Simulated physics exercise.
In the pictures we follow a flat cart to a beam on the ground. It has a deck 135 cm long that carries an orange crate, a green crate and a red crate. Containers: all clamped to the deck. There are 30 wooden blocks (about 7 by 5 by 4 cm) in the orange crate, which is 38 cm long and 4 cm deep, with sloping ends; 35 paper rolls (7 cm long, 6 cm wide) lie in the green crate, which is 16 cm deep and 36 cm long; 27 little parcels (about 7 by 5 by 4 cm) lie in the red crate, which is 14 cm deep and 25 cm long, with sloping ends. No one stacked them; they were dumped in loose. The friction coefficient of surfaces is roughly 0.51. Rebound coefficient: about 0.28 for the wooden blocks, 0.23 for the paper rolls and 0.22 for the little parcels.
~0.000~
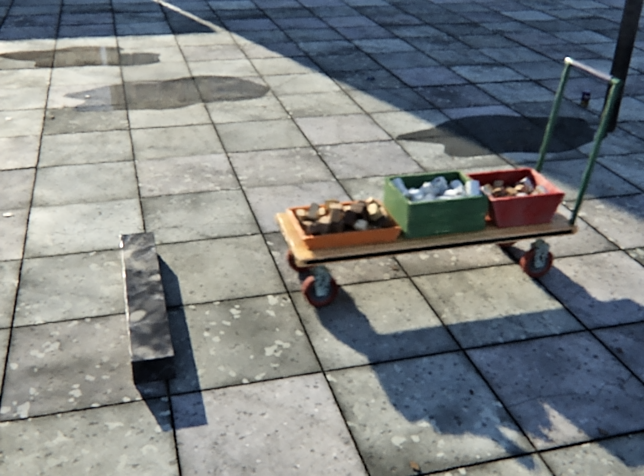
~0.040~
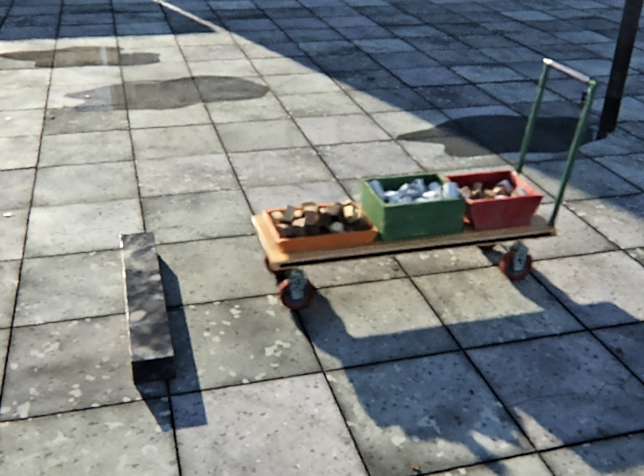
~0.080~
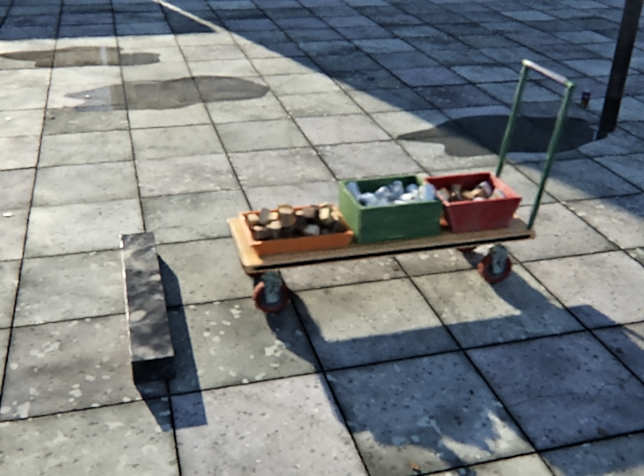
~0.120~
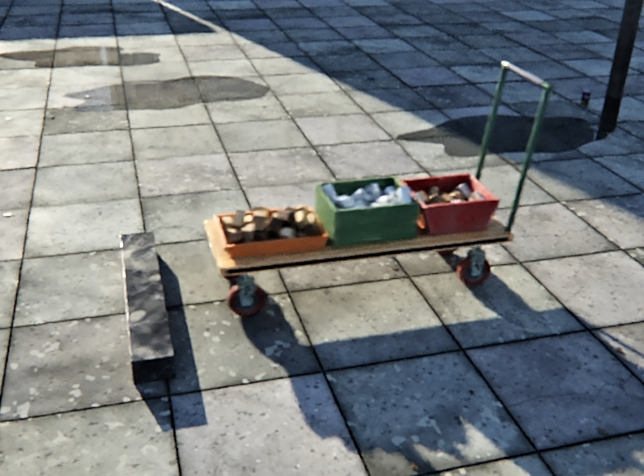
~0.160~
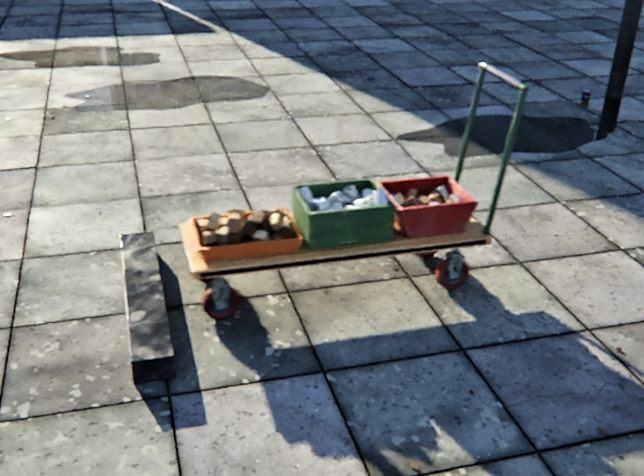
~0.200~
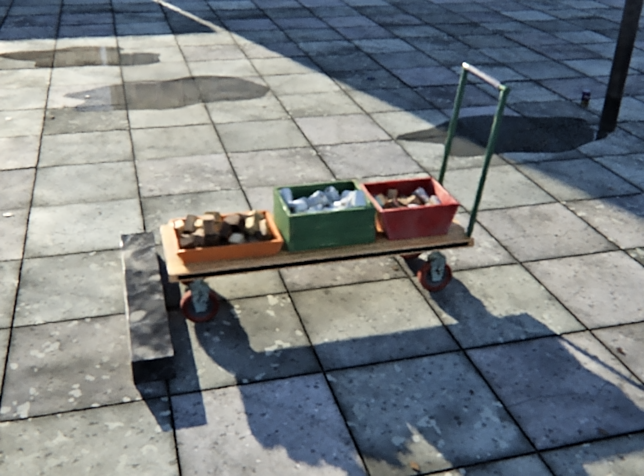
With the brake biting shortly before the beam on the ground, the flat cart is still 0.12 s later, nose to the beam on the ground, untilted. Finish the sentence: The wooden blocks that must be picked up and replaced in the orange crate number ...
... more than a sixth of them.
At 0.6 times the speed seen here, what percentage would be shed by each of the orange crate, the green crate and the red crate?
Orange crate 10, green crate 0, red crate 0 per cent.
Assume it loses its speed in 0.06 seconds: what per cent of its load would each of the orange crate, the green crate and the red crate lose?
With that change, orange crate 40 per cent, green crate 0 per cent, red crate 0 per cent.
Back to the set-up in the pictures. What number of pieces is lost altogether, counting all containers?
Roughly 12 pieces.
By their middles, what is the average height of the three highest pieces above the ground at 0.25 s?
Roughly 46 centimetres.
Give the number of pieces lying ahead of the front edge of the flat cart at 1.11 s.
Count: Approx. 8.
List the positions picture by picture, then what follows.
In the first picture (places track the rim corner closest to us here), orange crate (305, 237); red crate (495, 199); 60 cm to go; all still inside.
In the second picture, orange crate (280, 240); red crate (472, 202); 49 cm to go.
In the third picture, orange crate (254, 243); red crate (449, 204); 38 cm to go.
In the fourth picture, orange crate (227, 246); red crate (426, 206); 26 cm to go.
In the fifth picture, orange crate (200, 249); red crate (402, 209); stopping.
In the sixth picture, orange crate (179, 251); red crate (383, 211); stopping; all still inside.
After 0.25 s, the orange crate has all 30, the green crate has all 35 and the red crate has all 27.
After 0.37 s, the orange crate is down by 6 of 30, the green crate has all 35 and the red crate has all 27.
After 0.60 s, the orange crate is down by 10 of 30, the green crate is down by 1 of 35 and the red crate has all 27.
Final count (at 1.11 s), the orange crate is down by 11 of 30, the green crate is down by 1 of 35 and the red crate has all 27. Asked share, 11 of 30, 37 per cent.
